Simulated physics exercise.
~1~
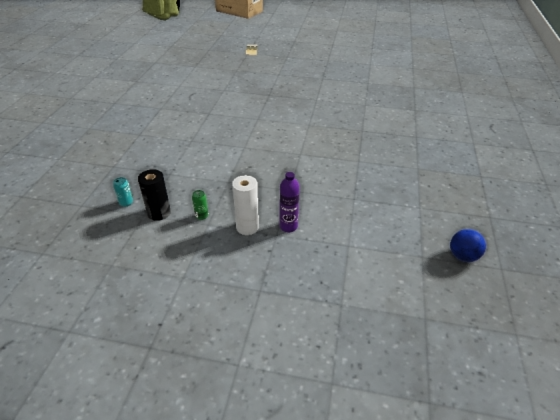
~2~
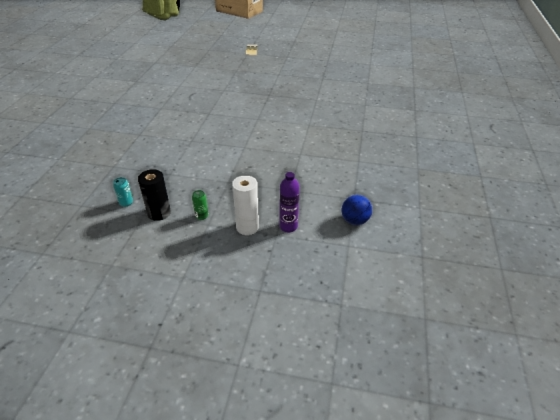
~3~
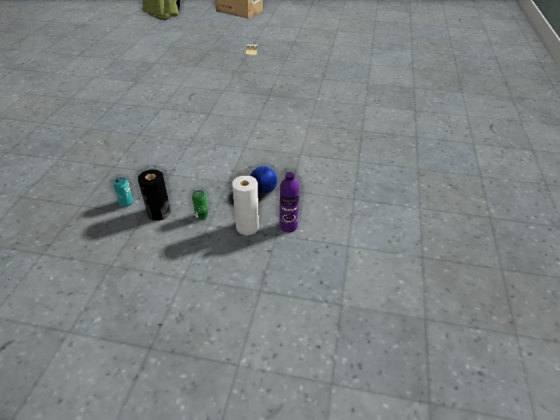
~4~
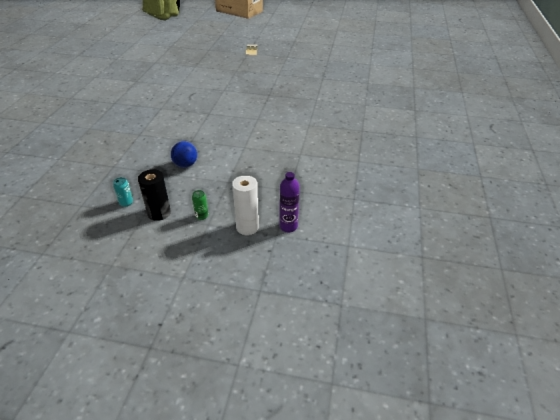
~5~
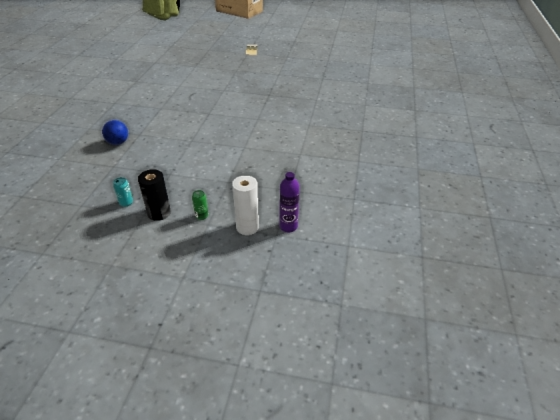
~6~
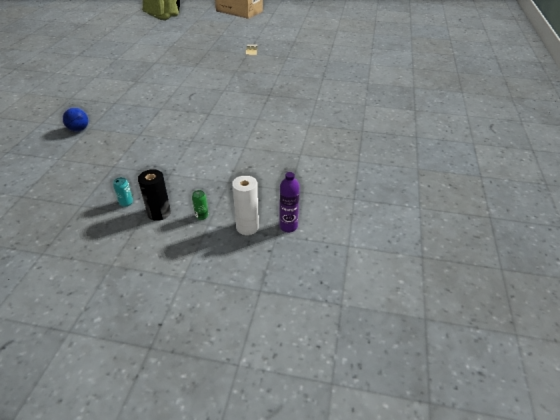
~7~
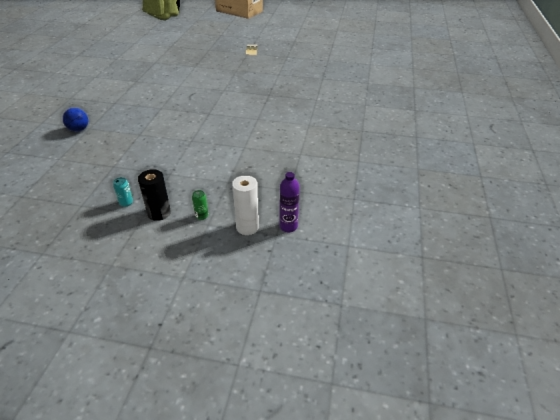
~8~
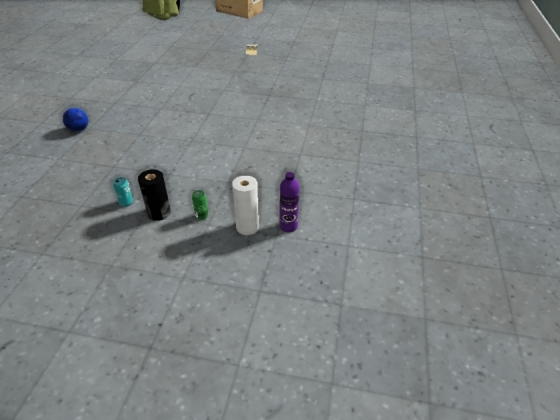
A wide grey tiled floor is seen from above, with a green object and a cardboard box at the far edge. Nearer, a short row of things stands upright, running from a turquoise can on the left through a black roll, a green can and a white roll to a purple bottle. A blue ball starts at the right and rolls left and away, passing behind the bottle and the white roll, then beyond the rest of the row. It slows and comes to rest at the far left, with everything in the row still standing.
